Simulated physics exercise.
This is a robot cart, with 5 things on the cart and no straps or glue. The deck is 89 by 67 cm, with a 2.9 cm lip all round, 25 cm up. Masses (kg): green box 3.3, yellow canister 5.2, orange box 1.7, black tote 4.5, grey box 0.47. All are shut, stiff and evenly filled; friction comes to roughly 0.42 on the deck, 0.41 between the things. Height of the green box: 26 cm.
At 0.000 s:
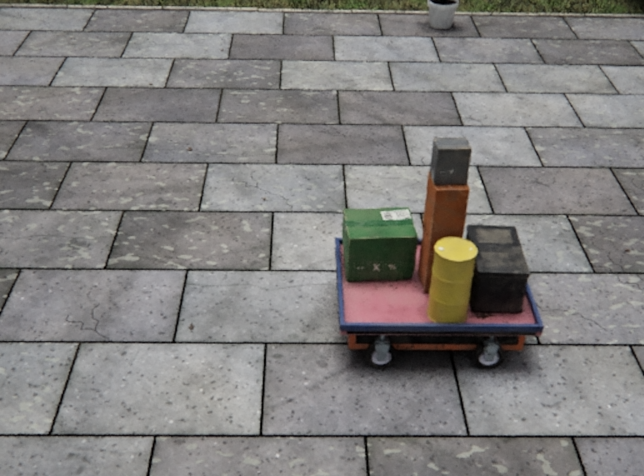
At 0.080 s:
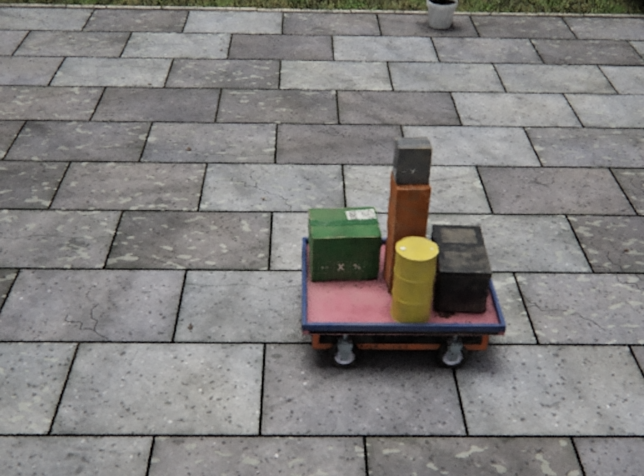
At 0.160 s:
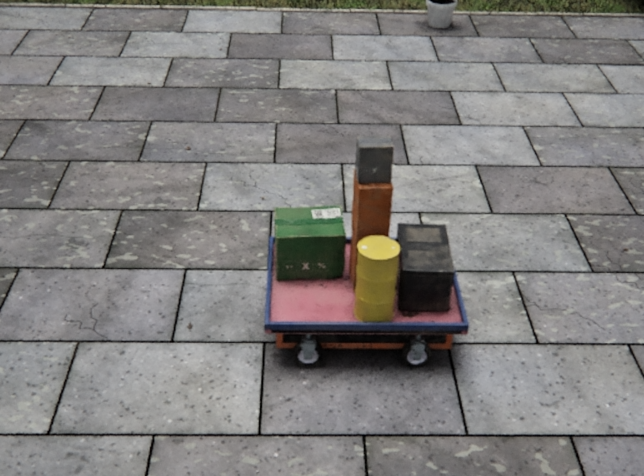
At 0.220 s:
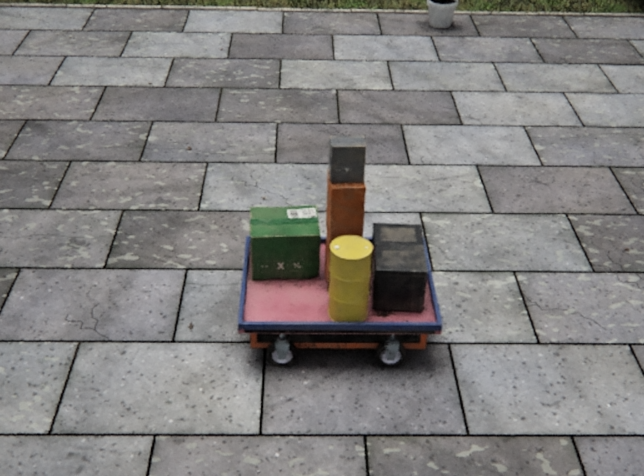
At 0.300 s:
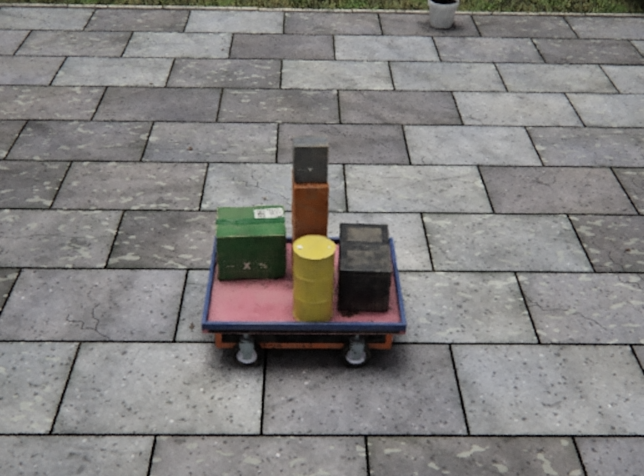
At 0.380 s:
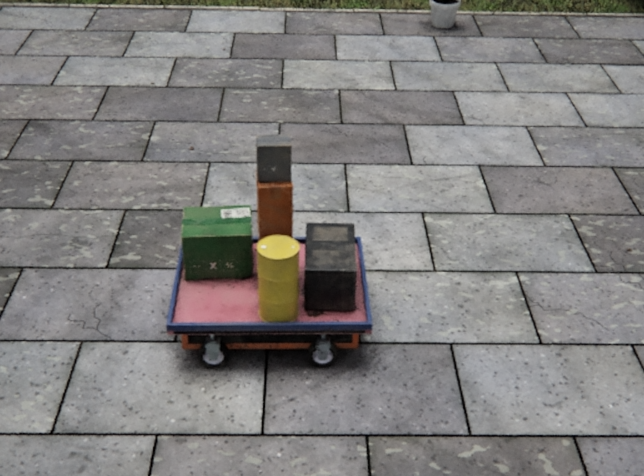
A flat cart carrying green, orange, grey and black boxes and a yellow canister, rolling steadily leftward across grey paving slabs.
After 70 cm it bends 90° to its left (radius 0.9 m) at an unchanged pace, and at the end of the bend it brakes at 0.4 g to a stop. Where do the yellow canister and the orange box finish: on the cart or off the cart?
The yellow canister stays on the cart and the orange box comes off the cart.
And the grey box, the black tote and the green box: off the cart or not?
The grey box ends off the cart; the black tote is still on the cart; the green box ends on the cart.
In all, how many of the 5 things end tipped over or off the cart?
3 of them.
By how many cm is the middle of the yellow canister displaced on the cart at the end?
Some 28 cm.
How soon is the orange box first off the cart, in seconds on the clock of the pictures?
Near 0.9 s.
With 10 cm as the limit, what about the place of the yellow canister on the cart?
The yellow canister ends elsewhere.
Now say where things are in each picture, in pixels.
In the first frame, cart has run 0 cm; yellow canister (451, 282); orange box (442, 233).
In the second frame, cart has run 17 cm; grey box (412, 161); green box (343, 244).
In the third frame, cart has run 34 cm; black tote (423, 267); grey box (374, 159).
In the fourth frame, cart has run 46 cm; green box (285, 243); black tote (398, 267).
In the fifth frame, cart has run 63 cm; grey box (310, 159); green box (251, 242).
In the sixth frame, cart has run 80 cm; yellow canister (278, 280); orange box (275, 231).
After 0.68 s, cart has run 143 cm, turned 37°; orange box 25° off upright near (132, 251); yellow canister 4° off upright near (160, 307); grey box 25° off upright.
After 0.98 s, cart has run 206 cm, turned 77°; orange box and grey box now off the cart; yellow canister 6° off upright near (64, 390); black tote moved 8 cm.
After 1.38 s, cart has run 279 cm, turned 90°; yellow canister 18° off upright; black tote moved 16 cm; green box moved 2 cm.
In the end (3.1 s), off the cart, orange box and grey box; toppled on the cart, yellow canister; not toppled but over 10 cm from the start, black tote; the last one under 10 cm from the start.
